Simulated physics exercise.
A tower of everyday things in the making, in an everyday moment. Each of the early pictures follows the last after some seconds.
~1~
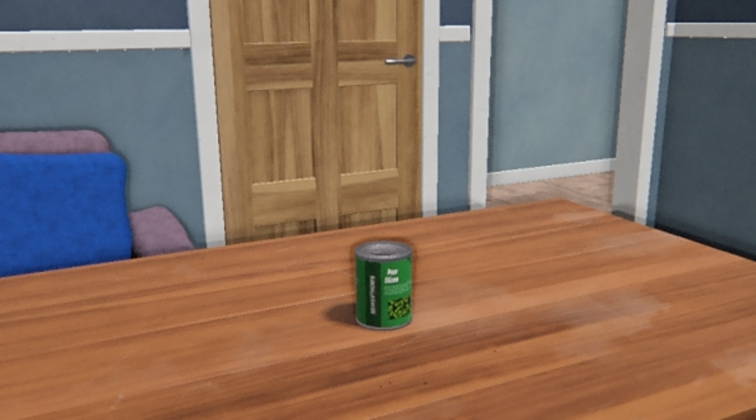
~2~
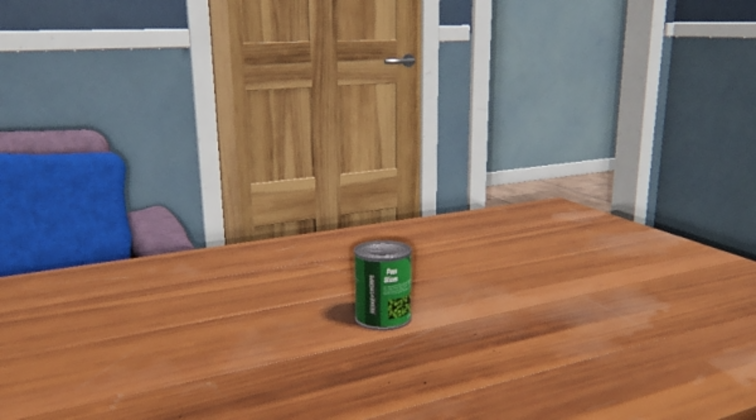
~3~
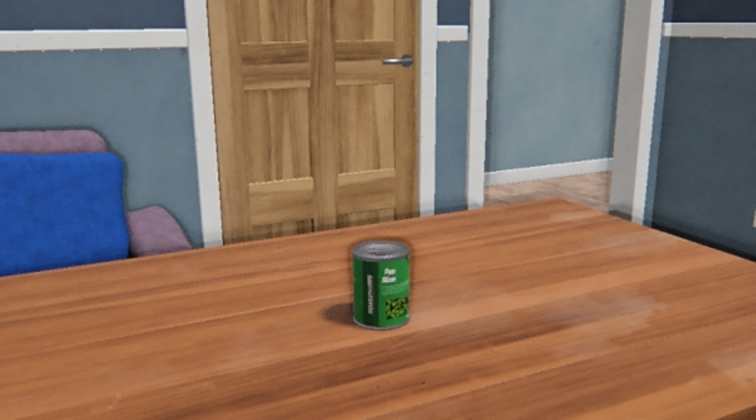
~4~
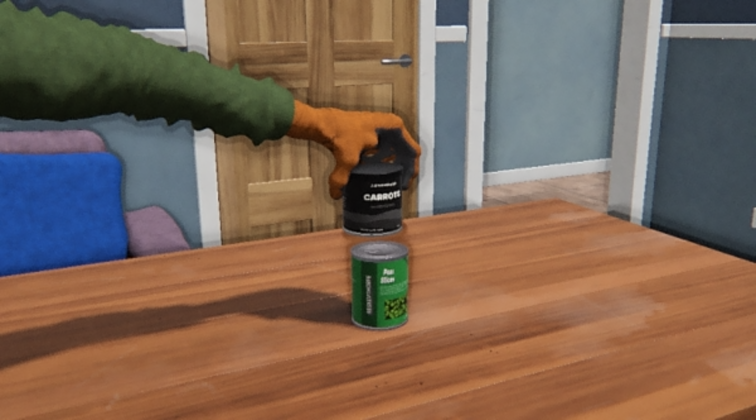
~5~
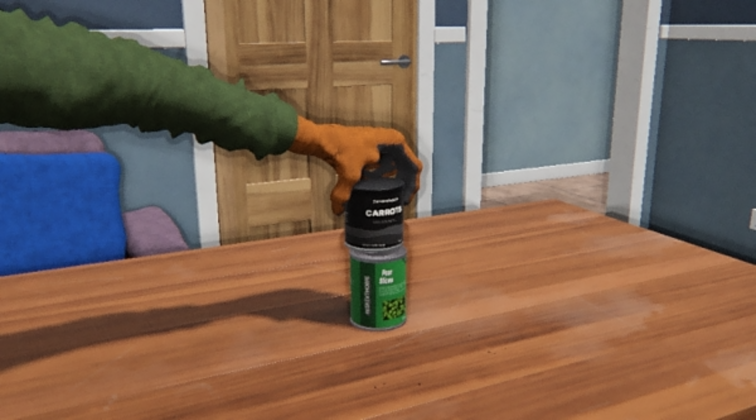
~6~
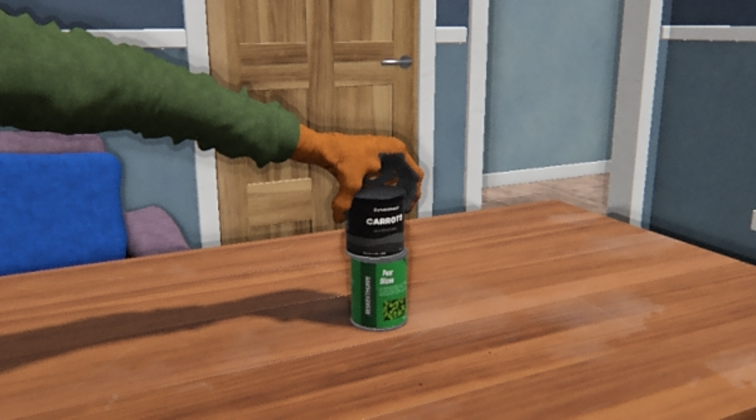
At the start, a green tin sits alone on a wooden table in front of a wooden door, and nothing moves. Then a hand in a green sleeve reaches in from the left, holding a black container above the tin. It lowers the container onto the tin's top and keeps gripping it.
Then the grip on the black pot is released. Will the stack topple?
No, it stays up.
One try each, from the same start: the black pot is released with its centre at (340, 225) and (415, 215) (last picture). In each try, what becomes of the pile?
First attempt - it comes down; second attempt - it comes down.
Then, 0.50 s later than the last frame, all is still.
Then, 1.30 s later than the last frame, black pot resting near (375, 222).
When it is over, both as before. End places, in pixels of the last picture, black pot near (375, 222). The pile stays up.
